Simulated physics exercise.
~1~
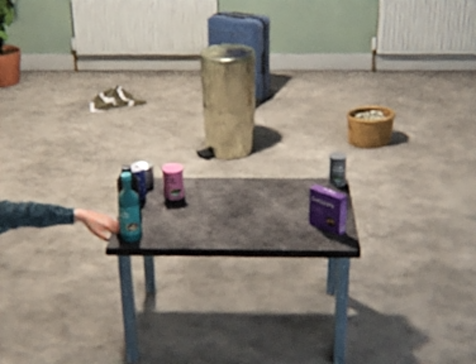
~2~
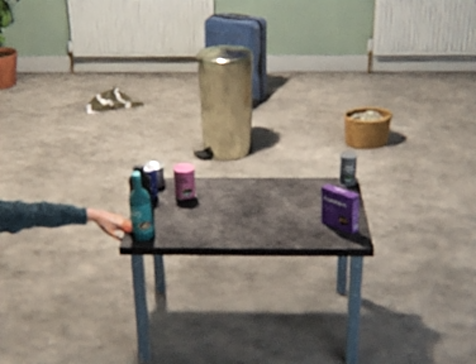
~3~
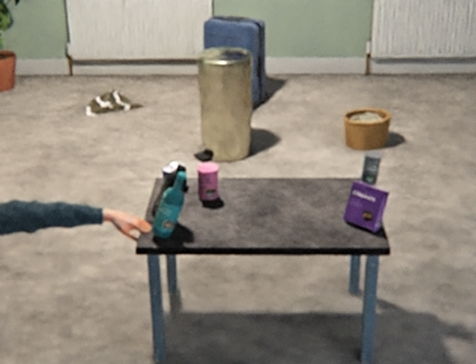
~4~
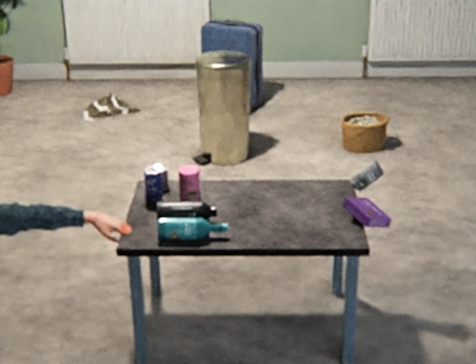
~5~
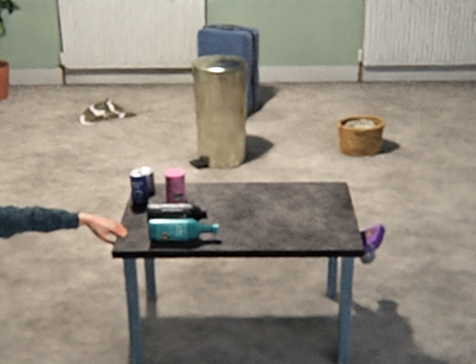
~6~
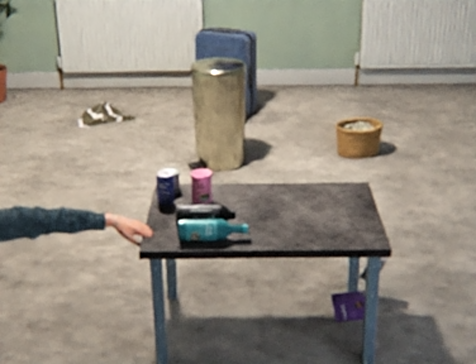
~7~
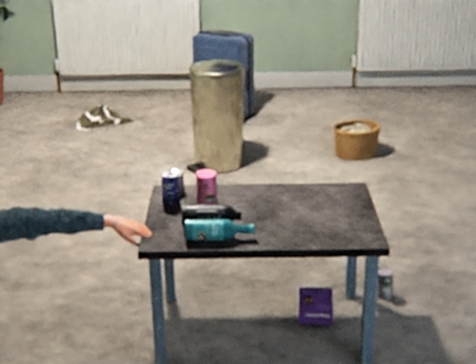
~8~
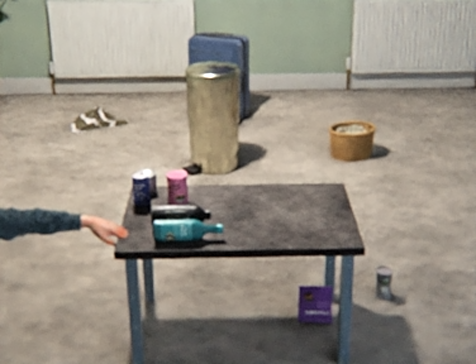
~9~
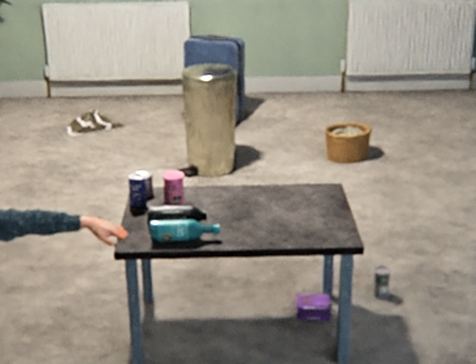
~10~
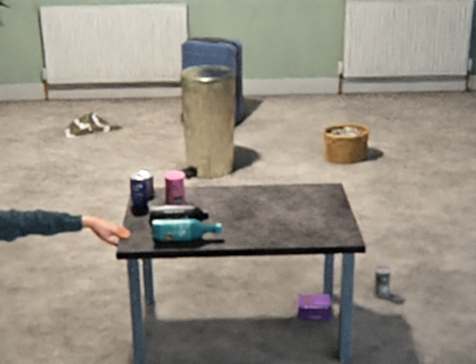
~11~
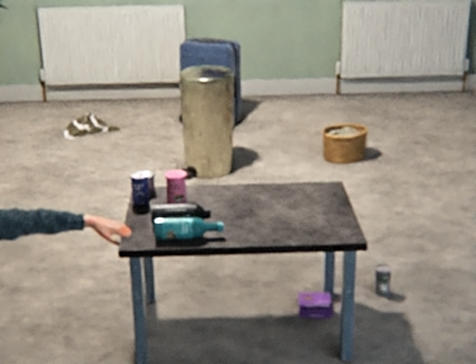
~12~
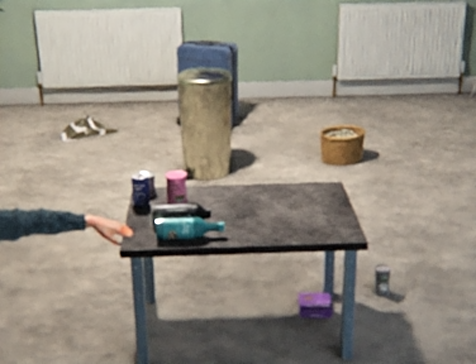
We see a hand at the left edge of a dark table as it jerks right, then back and forth; the turquoise and black bottles topple onto their sides, the purple packet and grey tin fall to the floor, and the blue can and pink tin stay upright.
